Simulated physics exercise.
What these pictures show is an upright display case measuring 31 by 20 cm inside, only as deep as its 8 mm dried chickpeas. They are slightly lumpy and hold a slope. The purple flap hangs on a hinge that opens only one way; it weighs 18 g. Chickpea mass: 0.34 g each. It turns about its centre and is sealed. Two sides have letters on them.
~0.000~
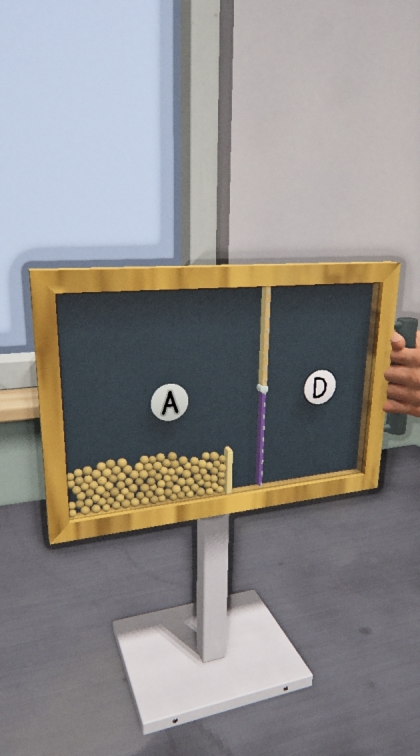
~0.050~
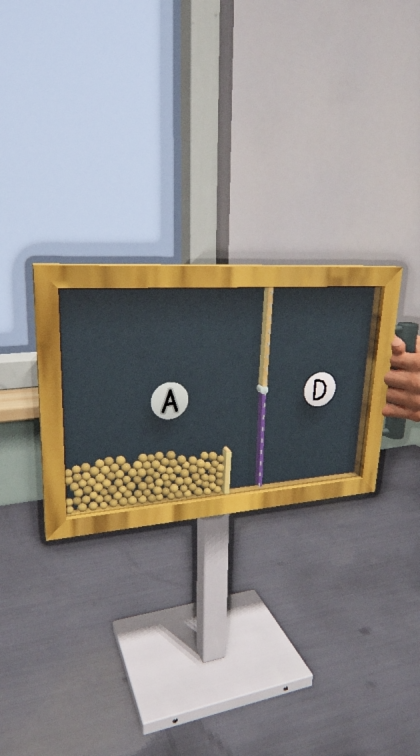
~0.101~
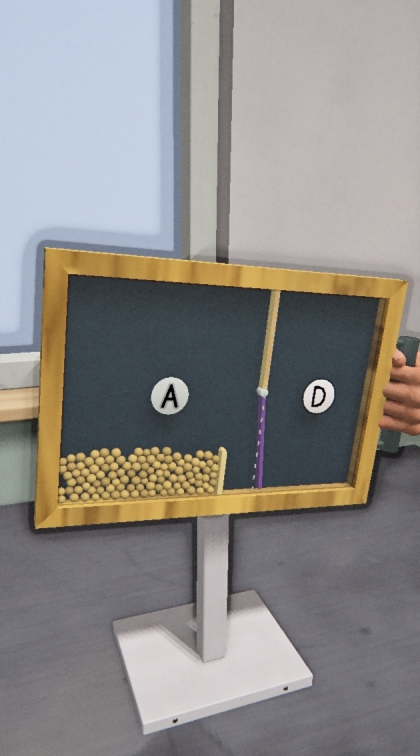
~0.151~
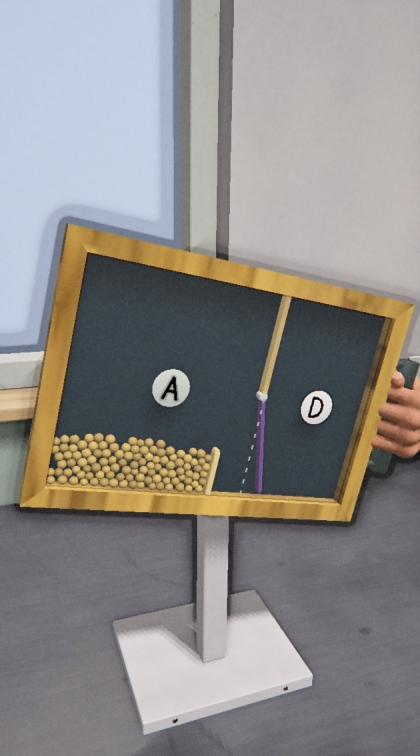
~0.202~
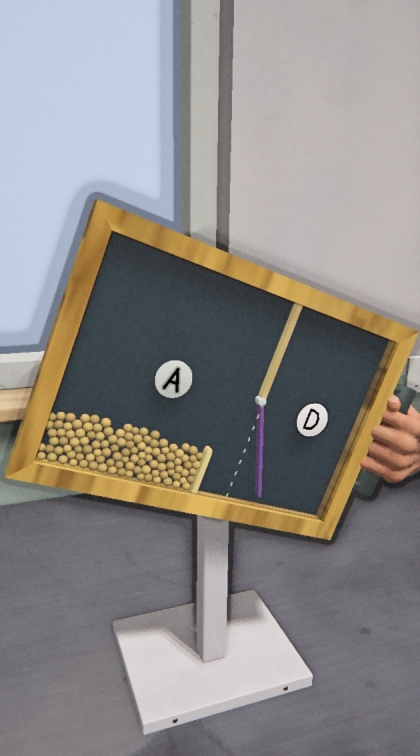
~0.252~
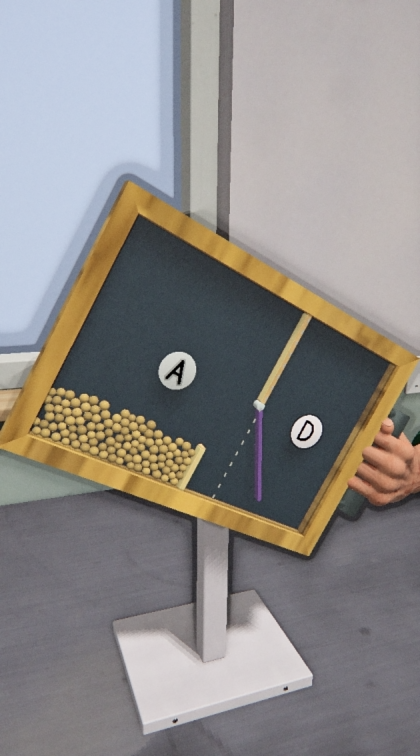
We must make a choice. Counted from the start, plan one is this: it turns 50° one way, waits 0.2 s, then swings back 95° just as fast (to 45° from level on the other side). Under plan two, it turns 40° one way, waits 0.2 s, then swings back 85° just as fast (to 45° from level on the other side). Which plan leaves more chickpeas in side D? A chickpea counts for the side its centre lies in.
Pick: The initial plan.
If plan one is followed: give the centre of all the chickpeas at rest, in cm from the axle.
It lies close to 1 centimetres right and 11 centimetres below.
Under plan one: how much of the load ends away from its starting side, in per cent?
Some 15 per cent.
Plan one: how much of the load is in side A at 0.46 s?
Roughly 100 %.
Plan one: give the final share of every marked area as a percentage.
Side A: 85; side D: 15.
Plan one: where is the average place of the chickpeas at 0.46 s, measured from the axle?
It sits around 11 cm to the left and around 1 cm up.
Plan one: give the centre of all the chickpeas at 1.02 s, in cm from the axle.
Some 4 cm left and 8 cm below.
Plan one. By 0.46 s, it stands 50° clockwise; the chickpeas' middle is 11 cm left of and 1 cm above the centre; A 100 %; purple flap open 47°.
By 1.02 s, it stands 3° clockwise; the chickpeas' middle is 4 cm left of and 8 cm below the centre; A 85 %, D 15 %; purple flap open 4°.
By 1.39 s, it stands 45° anticlockwise; the chickpeas' middle is 2 cm right of and 10 cm below the centre; A 85 %, D 15 %; purple flap shut.
At rest by 2.2 s, it stands 45° anticlockwise; A 85 %, D 15 %; purple flap shut.
Plan two would end with A 100 %, D 0 %.
